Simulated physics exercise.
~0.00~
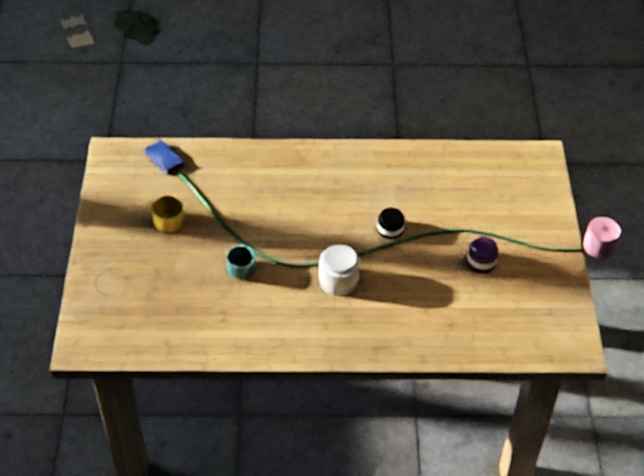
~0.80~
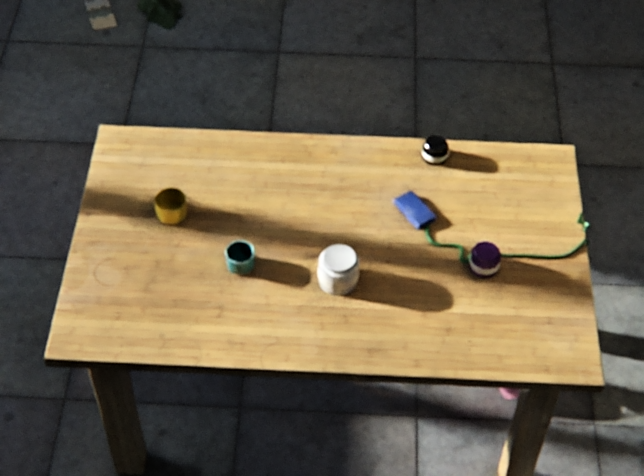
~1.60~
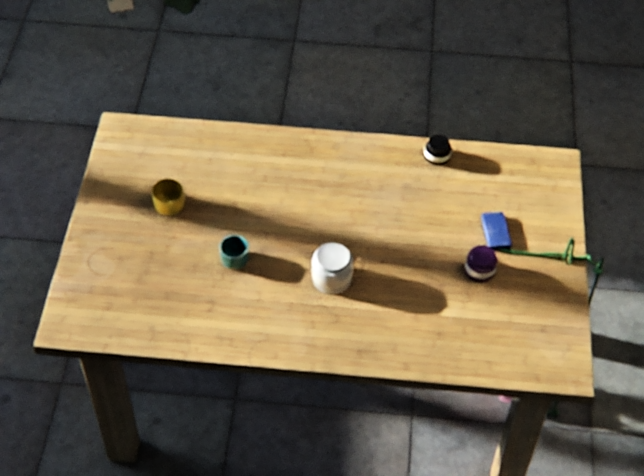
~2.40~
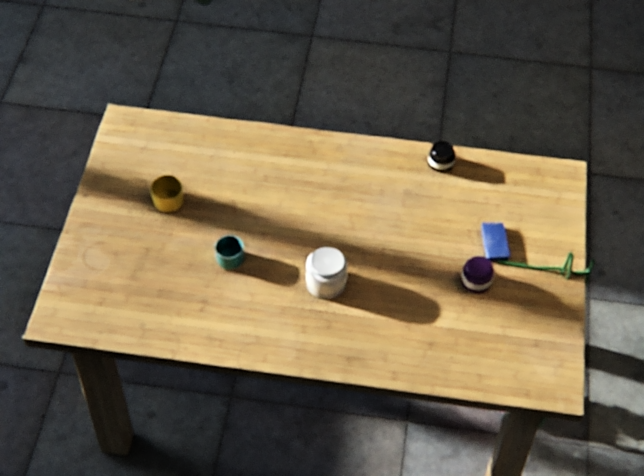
A wooden table stands on a dark tiled floor, seen from above at an angle as the view drifts slightly sideways. A green cable winds across it from a blue phone at the upper left to a pink speaker at the right edge, among a yellow mug, a teal mug and white, black and purple jars. The speaker drops over the edge, dragging the phone rightward while the black jar shifts toward the back. The phone slides on and stops beside the barely moved purple jar, still on the table, with the cable reaching the right edge and the speaker out of sight.
